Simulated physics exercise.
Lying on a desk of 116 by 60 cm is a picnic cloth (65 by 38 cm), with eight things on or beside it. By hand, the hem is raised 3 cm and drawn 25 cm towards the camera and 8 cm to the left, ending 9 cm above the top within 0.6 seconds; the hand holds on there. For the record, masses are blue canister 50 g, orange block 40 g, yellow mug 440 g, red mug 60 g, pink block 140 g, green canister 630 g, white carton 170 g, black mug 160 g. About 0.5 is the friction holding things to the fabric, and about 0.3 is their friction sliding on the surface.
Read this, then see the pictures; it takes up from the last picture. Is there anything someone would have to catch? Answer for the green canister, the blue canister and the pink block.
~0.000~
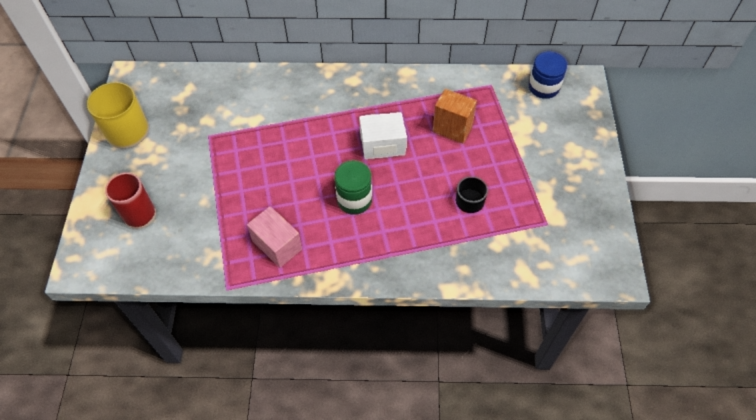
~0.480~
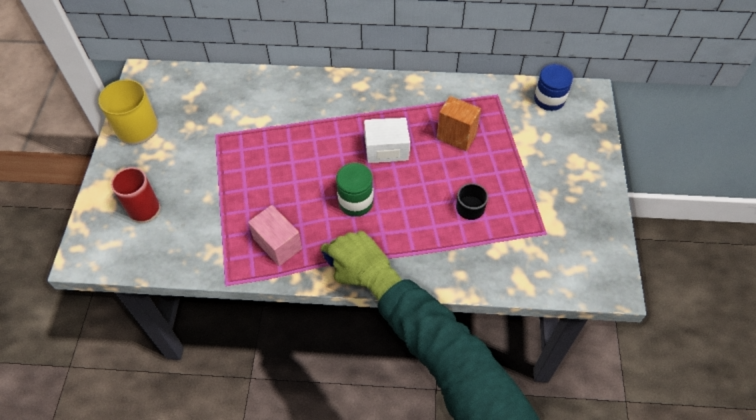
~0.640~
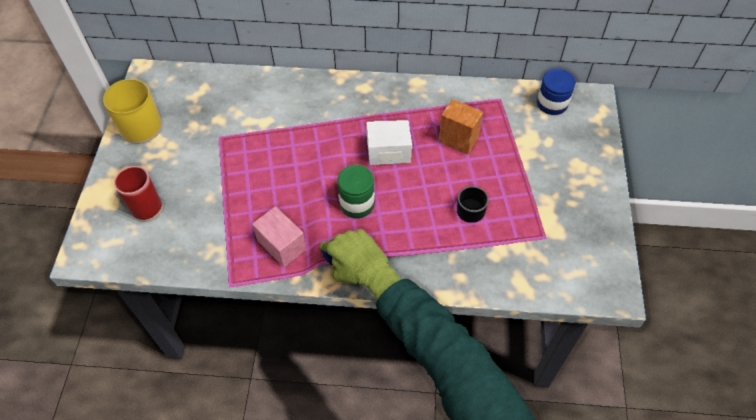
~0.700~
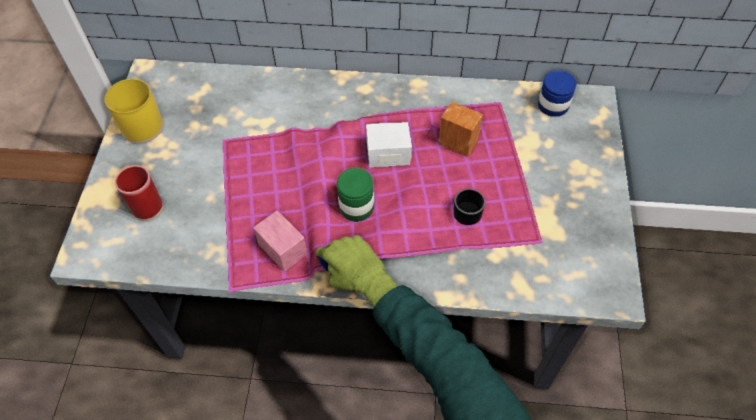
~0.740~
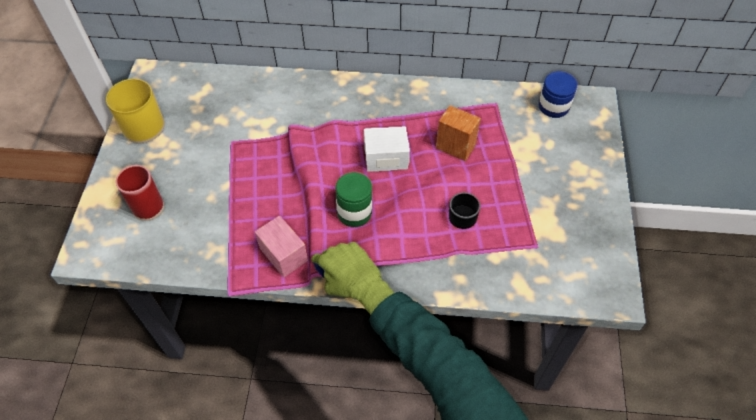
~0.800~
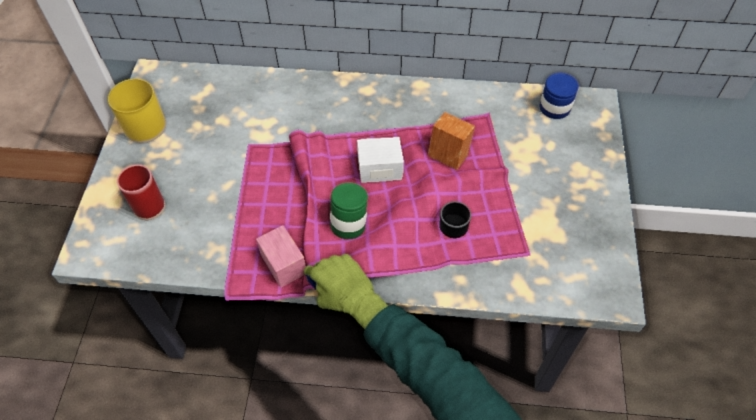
Catch list: Green canister - catch it; blue canister - leave it; pink block - catch it.
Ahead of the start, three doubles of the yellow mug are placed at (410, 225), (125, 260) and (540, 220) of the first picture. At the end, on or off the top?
Off the top, still on top, still on top.
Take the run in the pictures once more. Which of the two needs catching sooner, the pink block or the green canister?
That's the pink one.
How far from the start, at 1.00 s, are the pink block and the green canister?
The pink block is 15 cm out, the green canister 15 cm.
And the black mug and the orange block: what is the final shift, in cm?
Both leave: The black mug ends up over the edge, while the orange block ends up over the edge.
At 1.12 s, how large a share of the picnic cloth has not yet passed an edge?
About 60 per cent.
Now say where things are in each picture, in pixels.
Green canister (353, 175); blue canister (551, 63); pink block (273, 229); picnic cloth corners (227, 291) (208, 136) (492, 85) (548, 225), in the first picture.
Picnic cloth corners (226, 286) (216, 135); grip (335, 265), in the second picture.
Pink block (277, 228); picnic cloth corners (229, 288) (219, 137); grip (334, 263), in the third picture.
White carton (389, 135); pink block (279, 232); black mug (470, 201); picnic cloth corners (230, 292) (223, 140); grip (330, 269), in the fourth picture.
White carton (386, 140); pink block (279, 238); black mug (465, 205); picnic cloth corners (229, 296) (231, 142); grip (326, 276), in the fifth picture.
Green canister (347, 198); blue canister (562, 84); pink block (280, 248); picnic cloth corners (226, 300) (248, 144) (489, 113) (531, 256); grip (319, 288), in the sixth picture.
After 0.9 s, 90 % of the picnic cloth is still over the top; green canister 11 cm off its start, pink block 10 cm off its start, white carton 12 cm off its start.
After 1.0 s, 80 % of the picnic cloth is still over the top; green canister on its side, 17 cm off its start, pink block 15 cm off its start, white carton 19 cm off its start.
After 1.1 s, 60 % of the picnic cloth is still over the top; green canister 24 cm off its start at (301, 275), pink block over the edge, white carton 26 cm off its start at (320, 223).
After 1.2 s, 50 % of the picnic cloth is still over the top; green canister 31 cm off its start, pink block over the edge, black mug 32 cm off its start.
After 2.8 s, 15 % of the picnic cloth is still over the top; green canister over the edge, pink block over the edge, blue canister 0 cm off its start at (562, 84), orange block over the edge.
